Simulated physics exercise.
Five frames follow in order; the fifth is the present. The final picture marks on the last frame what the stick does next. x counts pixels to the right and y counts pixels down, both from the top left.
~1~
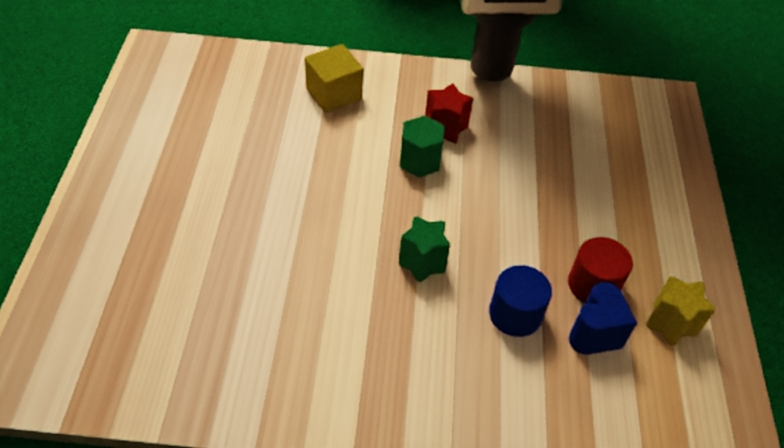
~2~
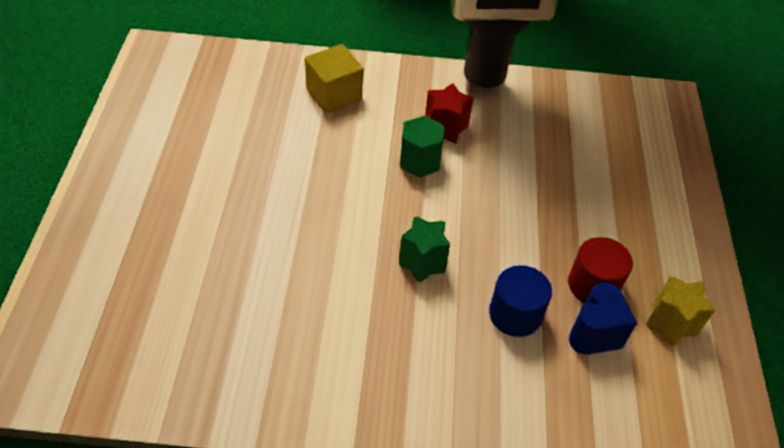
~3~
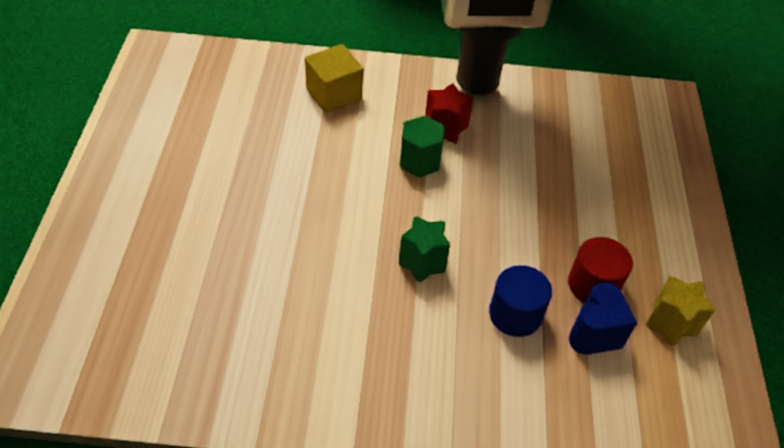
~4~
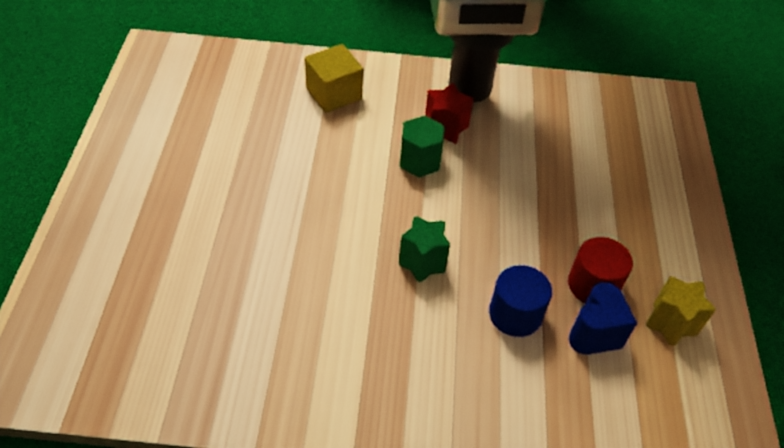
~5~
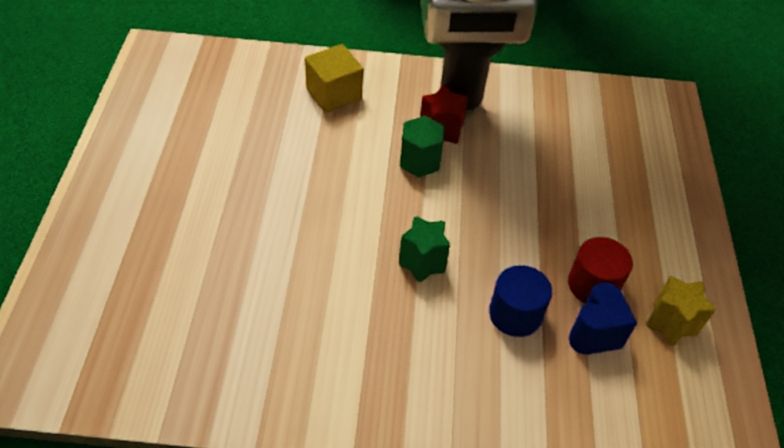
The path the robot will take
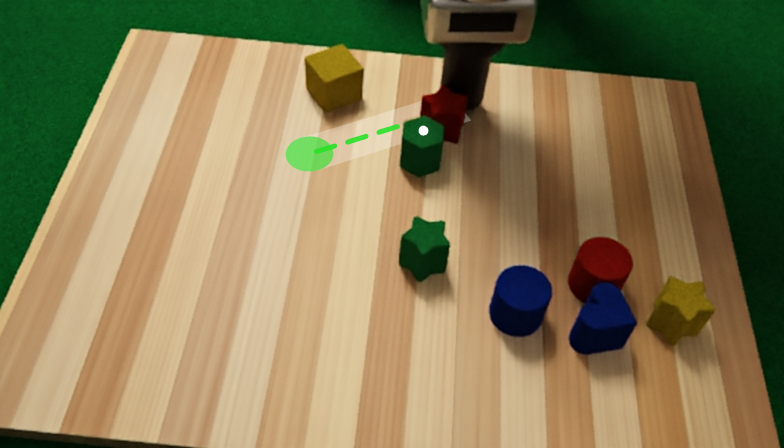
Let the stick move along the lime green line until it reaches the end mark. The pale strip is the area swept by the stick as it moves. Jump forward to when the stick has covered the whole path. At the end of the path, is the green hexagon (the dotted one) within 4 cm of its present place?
Yes, that is how it ends up.
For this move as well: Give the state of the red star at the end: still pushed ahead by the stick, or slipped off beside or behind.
That block drops off.
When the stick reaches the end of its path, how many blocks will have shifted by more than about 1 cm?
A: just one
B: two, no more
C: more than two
Choice B: Two, no more.
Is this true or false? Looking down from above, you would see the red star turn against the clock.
The statement is true.
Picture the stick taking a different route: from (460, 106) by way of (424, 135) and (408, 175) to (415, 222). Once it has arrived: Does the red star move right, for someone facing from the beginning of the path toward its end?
The answer is yes.
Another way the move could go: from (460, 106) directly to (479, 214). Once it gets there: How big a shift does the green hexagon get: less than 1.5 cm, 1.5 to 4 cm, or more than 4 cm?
Overall it shifts between 1.5 and 4 cm.
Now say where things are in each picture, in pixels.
In the first frame, stick's lower end at (492, 68); yellow square piece at (334, 62); green hexagon at (423, 131); red star at (450, 98).
In the second frame, stick at (485, 74); blocks still.
In the third frame, stick at (478, 80); blocks still.
In the fourth frame, stick at (470, 88); blocks still.
In the fifth frame, stick at (461, 95); yellow square piece at (334, 62); green hexagon at (423, 131); red star at (446, 100).
Drawn move, in a line from (460, 106) to (310, 154); the dot is on the green hexagon.
What follows on the original path. One third of the way, stick at (412, 111); green hexagon at (416, 147), turned 25° clockwise; red star at (428, 120), turned 50° anticlockwise.
Two thirds of the way, stick at (360, 128); green hexagon at (417, 152), turned 25° clockwise; red star at (422, 121), turned 75° anticlockwise.
At the end, stick at (309, 143); yellow square piece still; green hexagon at (417, 152), turned 25° clockwise; red star at (422, 121), turned 75° anticlockwise.
